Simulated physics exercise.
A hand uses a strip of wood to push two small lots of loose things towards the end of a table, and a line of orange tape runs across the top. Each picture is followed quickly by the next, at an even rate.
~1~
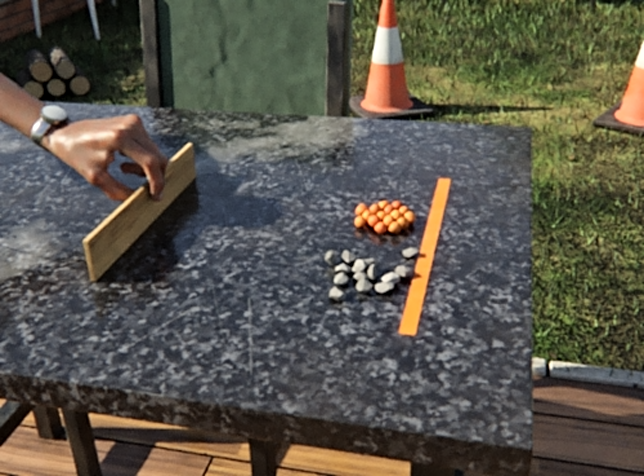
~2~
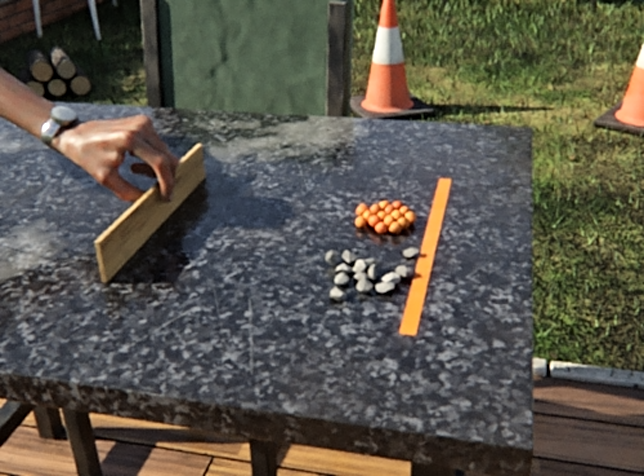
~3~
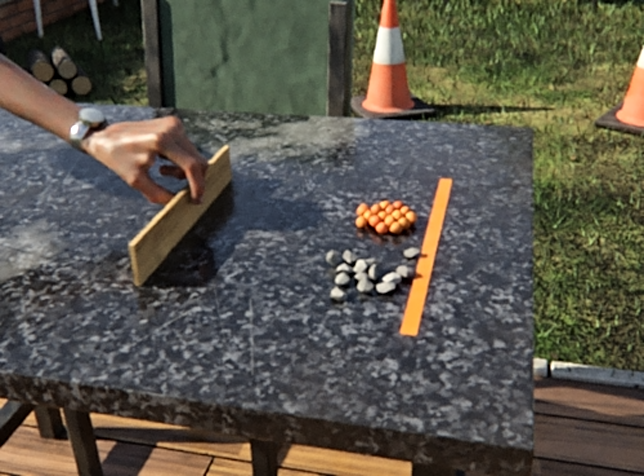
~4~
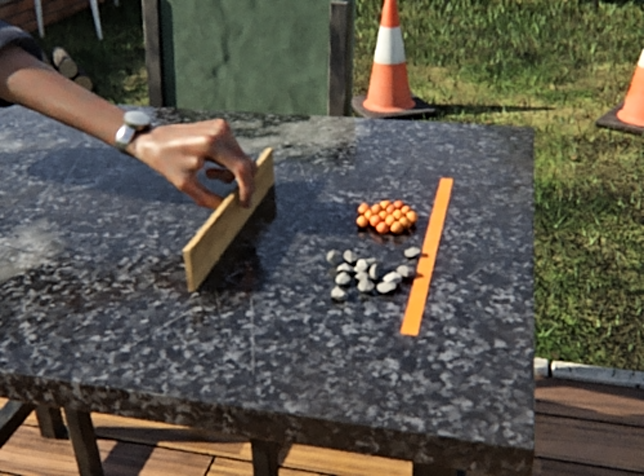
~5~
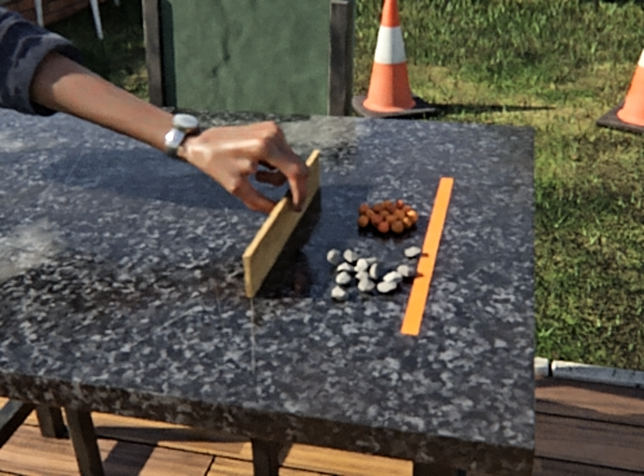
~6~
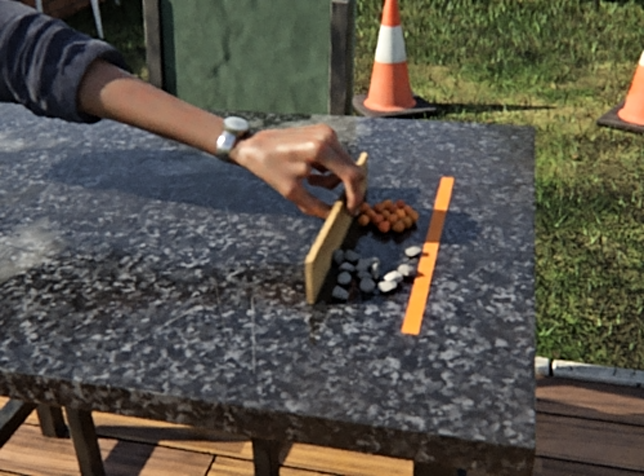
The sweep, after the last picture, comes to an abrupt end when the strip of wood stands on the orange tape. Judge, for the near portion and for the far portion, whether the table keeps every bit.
Near portion: Some bits lost; far portion: Some bits lost.
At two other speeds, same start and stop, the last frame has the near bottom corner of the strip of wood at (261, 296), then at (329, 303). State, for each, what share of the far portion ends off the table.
Result: First case ~ 100 %, second case ~ 100 %.
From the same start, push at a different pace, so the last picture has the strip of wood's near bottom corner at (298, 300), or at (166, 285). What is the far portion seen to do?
One way it is partly lost below; the other way it doesn't fall at all.
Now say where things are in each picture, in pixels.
In the first frame, strip of wood near (98, 251), at rest; orange tape near (444, 185), well back from the edge; edge at (533, 256); near portion near (362, 277), a few bits of gravel; far portion near (382, 217), a few coated peanuts.
In the second frame, strip of wood near (110, 252); far portion near (383, 217).
In the third frame, strip of wood near (143, 255); near portion near (363, 277).
In the fourth frame, strip of wood near (196, 260); far portion near (384, 217).
In the fifth frame, strip of wood near (254, 266); near portion near (364, 276).
In the sixth frame, strip of wood near (315, 271); orange tape near (447, 184); edge at (536, 255); near portion near (365, 276); far portion near (385, 216).
Then, 0.07 s on from there, strip of wood still moving, near (409, 205); near portion all on the table, its front near (424, 272); far portion all on the table, its front near (484, 224).
Then, 0.15 s on from there, strip of wood stopped at the orange tape; near portion all on the table, its front near (498, 293); far portion all on the table, its front near (588, 234).
Then, 0.43 s on from there, strip of wood stopped at the orange tape; near portion the whole lot over the edge; far portion the whole lot over the edge.
In the end, strip of wood stopped at the orange tape; near portion the whole lot over the edge; far portion the whole lot over the edge.
